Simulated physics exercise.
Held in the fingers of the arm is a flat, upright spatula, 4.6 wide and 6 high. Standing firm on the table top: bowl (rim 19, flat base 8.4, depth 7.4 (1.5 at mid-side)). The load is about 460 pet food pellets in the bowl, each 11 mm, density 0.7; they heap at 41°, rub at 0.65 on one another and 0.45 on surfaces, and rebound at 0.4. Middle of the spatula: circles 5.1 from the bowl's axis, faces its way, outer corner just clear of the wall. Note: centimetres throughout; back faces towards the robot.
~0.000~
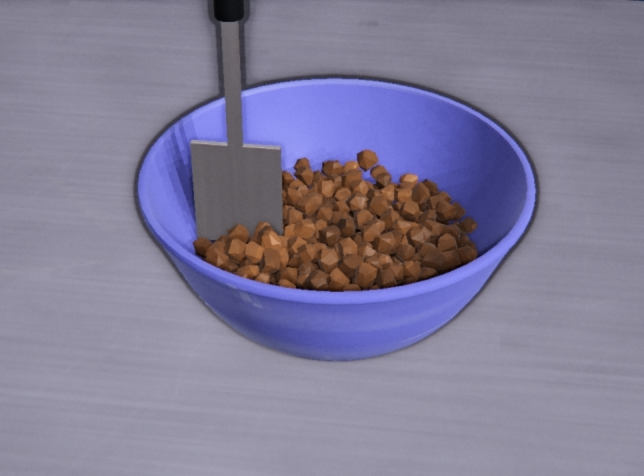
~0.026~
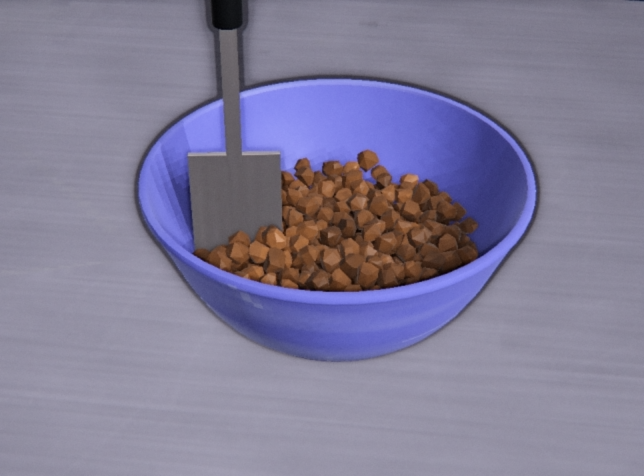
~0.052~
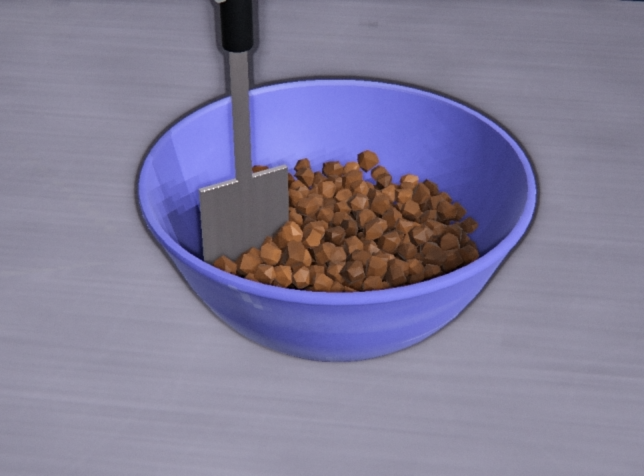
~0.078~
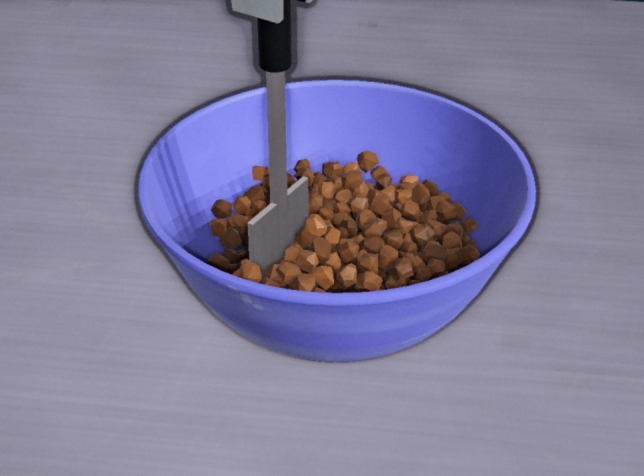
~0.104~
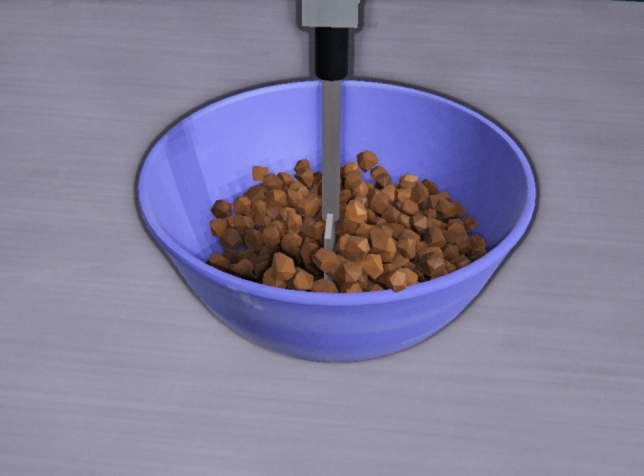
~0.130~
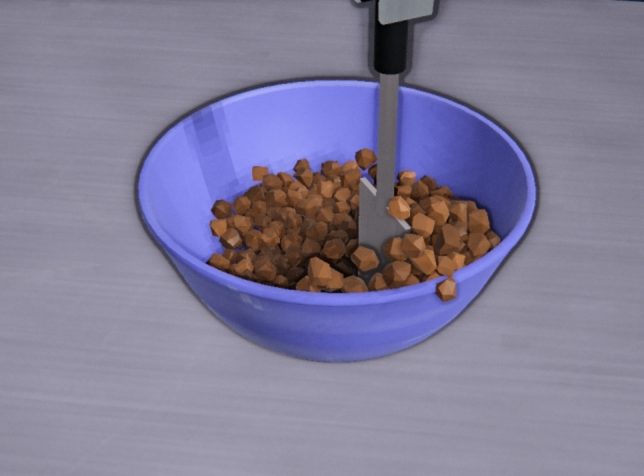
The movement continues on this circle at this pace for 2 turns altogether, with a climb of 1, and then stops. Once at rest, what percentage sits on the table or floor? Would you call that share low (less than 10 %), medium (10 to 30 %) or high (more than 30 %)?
I would call it high.
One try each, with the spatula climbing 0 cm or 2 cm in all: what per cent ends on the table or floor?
I'd say some 50 per cent, and some 30 per cent.
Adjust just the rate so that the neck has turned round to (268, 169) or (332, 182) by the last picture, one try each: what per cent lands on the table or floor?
Near 20 per cent for the first, near 35 per cent for the second.
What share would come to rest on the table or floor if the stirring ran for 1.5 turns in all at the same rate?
Estimate: Near 35 %.
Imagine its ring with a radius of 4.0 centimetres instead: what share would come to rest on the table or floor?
That would give close to 45 per cent.
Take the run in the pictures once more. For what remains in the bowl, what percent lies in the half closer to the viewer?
Close to 50 in a hundred.
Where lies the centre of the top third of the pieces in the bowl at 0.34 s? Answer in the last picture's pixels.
Near (214, 211).
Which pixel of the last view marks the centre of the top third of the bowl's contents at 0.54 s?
In the final view it lies at about (407, 225).
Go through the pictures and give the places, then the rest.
The first frame shows spatula neck at (234, 118), 0° round; upper third of the load around (345, 236), from x 205 to 470, top at y 160; 462 in the bowl.
The second frame shows spatula neck at (233, 127), 10° round; upper third of the load around (342, 238), from x 205 to 470, top at y 160.
The third frame shows spatula neck at (243, 151), 36° round; upper third of the load around (341, 245), from x 215 to 470, top at y 160.
The fourth frame shows spatula neck at (278, 172), 65° round; upper third of the load around (352, 252), from x 220 to 470, top at y 160.
The fifth frame shows spatula neck at (331, 182), 94° round; upper third of the load around (377, 256), from x 220 to 480, top at y 160.
The sixth frame shows spatula neck at (386, 175), 123° round; upper third of the load around (417, 238), from x 220 to 490, top at y 160; 457 in the bowl, 5 in flight or on the tool.
After 0.34 s, 353° round, highest piece 12 above the table; 348 in the bowl, 30 on the table or floor, 84 in flight or on the tool.
After 0.54 s, 223° round, highest piece 11 above the table; 295 in the bowl, 142 on the table or floor, 25 in flight or on the tool.
After 0.85 s, 0° round, highest piece 5 above the table; 280 in the bowl, 182 on the table or floor.
After 1.55 s, 0° round, highest piece 5 above the table; 280 in the bowl, 182 on the table or floor.
At rest, 280 in the bowl, 182 on the table or floor. That is 39 % on the table or floor.
